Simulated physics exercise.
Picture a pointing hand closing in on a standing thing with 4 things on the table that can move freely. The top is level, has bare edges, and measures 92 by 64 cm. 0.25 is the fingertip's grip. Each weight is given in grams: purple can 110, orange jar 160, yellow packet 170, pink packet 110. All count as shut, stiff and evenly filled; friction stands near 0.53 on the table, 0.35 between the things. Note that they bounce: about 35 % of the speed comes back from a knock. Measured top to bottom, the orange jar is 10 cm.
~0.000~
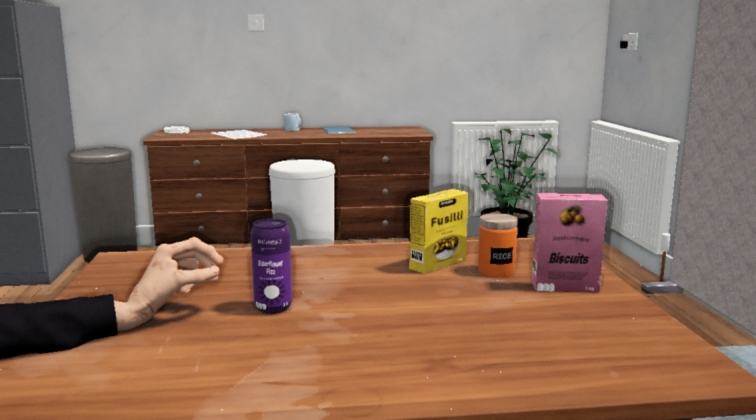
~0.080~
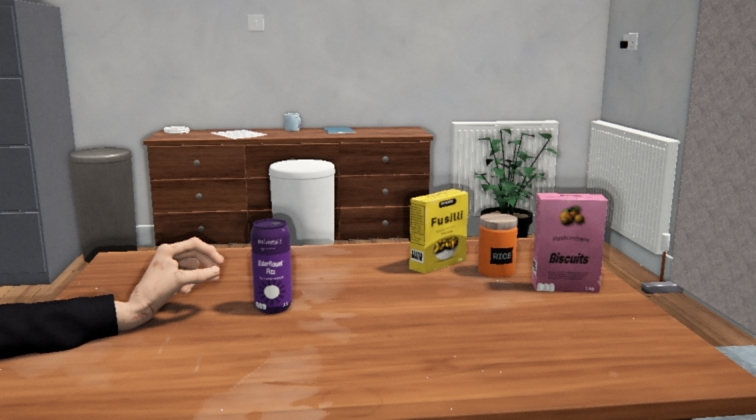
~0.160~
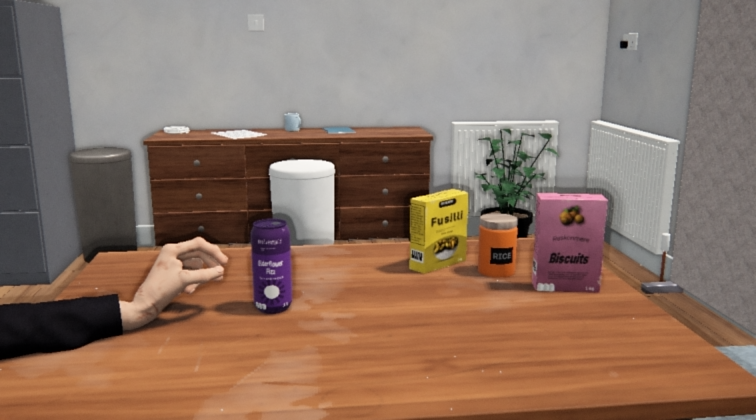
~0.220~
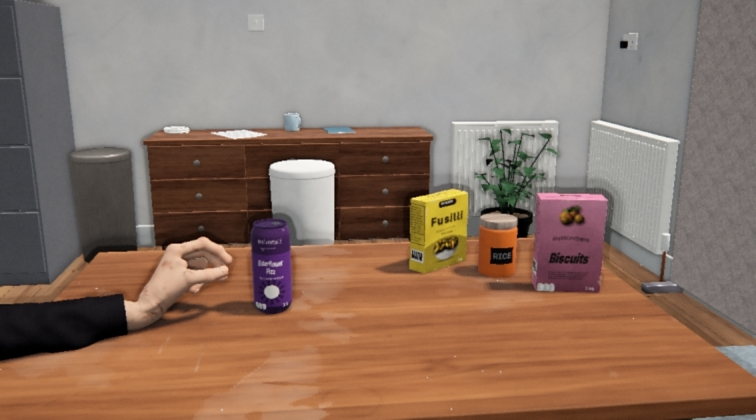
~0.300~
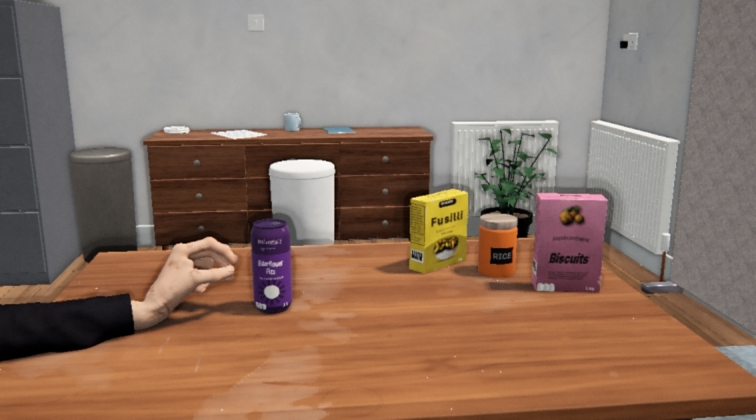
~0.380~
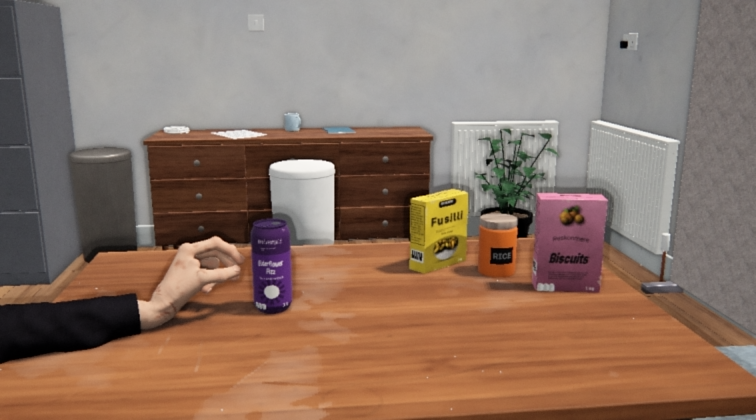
On a wooden table in a grey-walled room, a purple can stands at left, with a yellow Fusilli packet, an orange jar and a pink Biscuits packet to the right. A dark-sleeved hand with curled fingers barely moves at first, then edges slightly right toward the can, which stays still.
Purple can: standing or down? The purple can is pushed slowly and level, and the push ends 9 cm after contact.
Oh, it keels right over.
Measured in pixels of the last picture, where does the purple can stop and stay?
End position, around (349, 287).
Around 0.68 s, finger moved 6 cm; purple can at 14° to upright near (285, 263).
Around 0.98 s, finger moved 10 cm; purple can at 74° to upright near (331, 277).
Around 1.08 s, finger moved 11 cm; purple can on its side near (346, 285).
Around 1.28 s, finger moved 13 cm; purple can on its side near (349, 287).
Finally (2.1 s), on their side or leaning hard on the table, purple can; the other 3 still in place (within 5 cm). Final places as that camera would see them, purple can near (349, 287).
